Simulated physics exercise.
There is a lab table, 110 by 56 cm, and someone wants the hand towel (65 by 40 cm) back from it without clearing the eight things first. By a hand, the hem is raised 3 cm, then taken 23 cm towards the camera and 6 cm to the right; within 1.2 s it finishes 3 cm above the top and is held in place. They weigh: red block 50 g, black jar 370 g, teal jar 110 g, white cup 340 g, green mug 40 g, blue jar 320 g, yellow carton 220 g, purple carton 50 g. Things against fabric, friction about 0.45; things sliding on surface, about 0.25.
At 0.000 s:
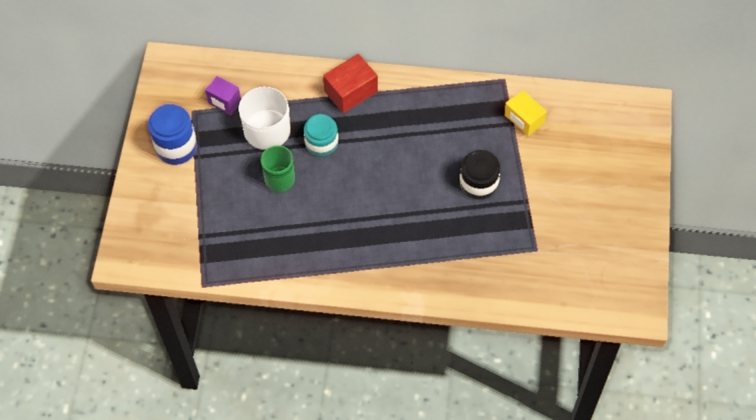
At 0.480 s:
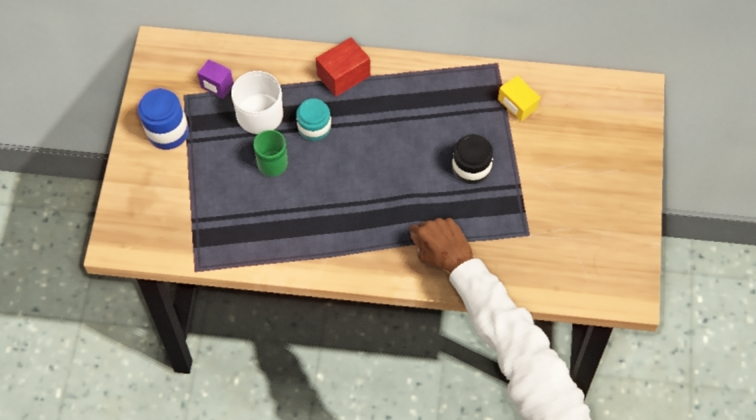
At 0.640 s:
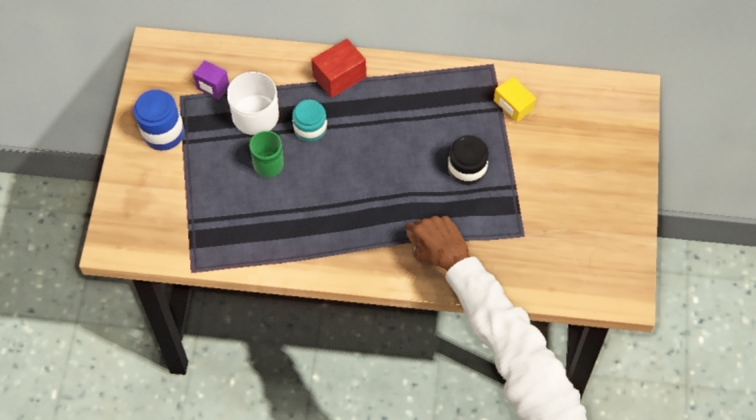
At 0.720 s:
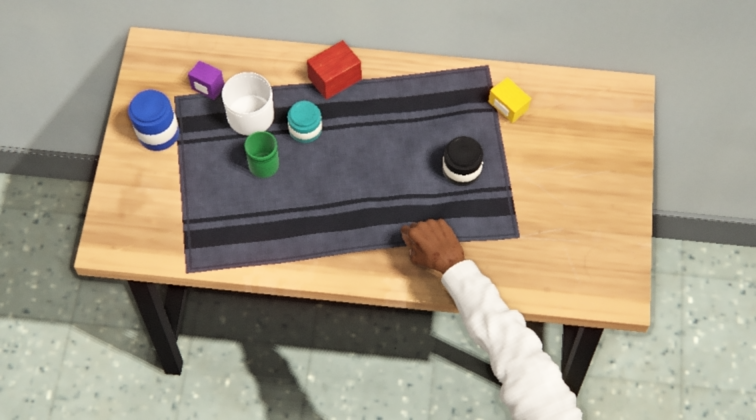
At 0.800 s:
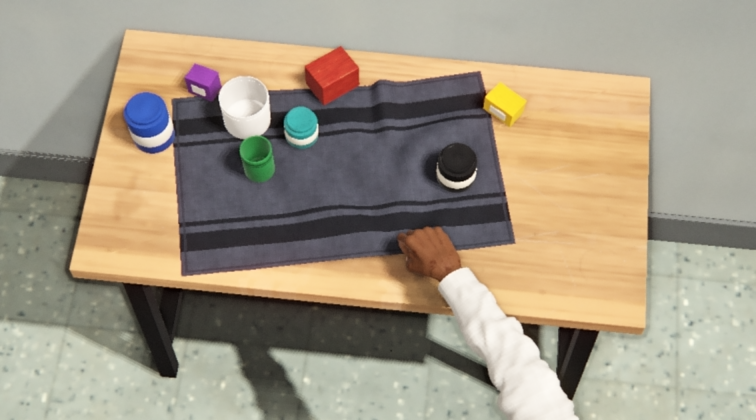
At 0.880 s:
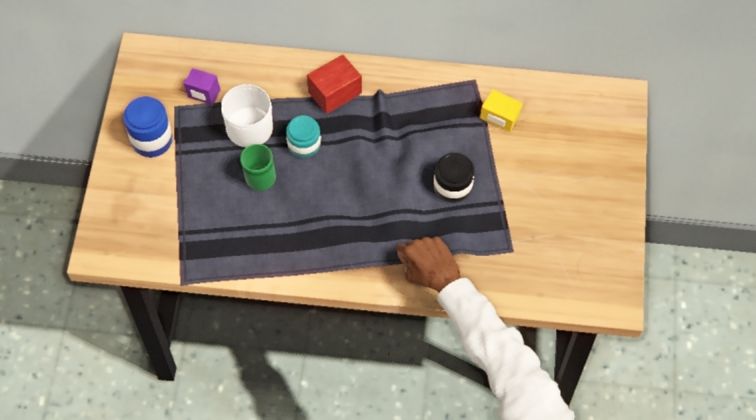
A hand in a white sleeve reached in and gripped the front edge of a dark striped towel on a wooden table, tugging it slightly forward so it wrinkled beneath the jars, cup and mug.
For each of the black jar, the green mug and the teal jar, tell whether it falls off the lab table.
One by one: Black jar: Still there; green mug: Still there; teal jar: Still there.
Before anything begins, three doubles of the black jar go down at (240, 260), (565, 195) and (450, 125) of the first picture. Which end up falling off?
In order: Comes off; holds on; holds on.
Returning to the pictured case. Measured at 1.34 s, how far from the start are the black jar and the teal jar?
For the black jar, 15 centimetres, and for the teal jar, 15 centimetres.
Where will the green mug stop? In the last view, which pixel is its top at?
(294, 238).
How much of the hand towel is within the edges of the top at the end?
Some 70 in a hundred.
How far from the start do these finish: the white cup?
Measured: White cup displaced by 20 cm.
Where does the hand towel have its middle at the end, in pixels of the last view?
Centre in the last view: Approx. (376, 270).
By 1.1 s, 95 % of the hand towel is still over the top; teal jar 8 cm off its start, black jar 8 cm off its start, green mug 7 cm off its start.
By 1.3 s, 85 % of the hand towel is still over the top; teal jar 15 cm off its start, black jar 15 cm off its start, green mug 13 cm off its start.
By 1.6 s, 75 % of the hand towel is still over the top; teal jar 21 cm off its start at (344, 202), black jar 21 cm off its start at (457, 252), green mug 18 cm off its start at (291, 228).
By 1.8 s, 70 % of the hand towel is still over the top; teal jar 23 cm off its start, black jar 23 cm off its start, green mug 21 cm off its start.
By 3.4 s, 70 % of the hand towel is still over the top; teal jar 23 cm off its start at (347, 212), black jar 23 cm off its start at (460, 264), green mug 21 cm off its start at (294, 238), red block 24 cm off its start at (387, 157).
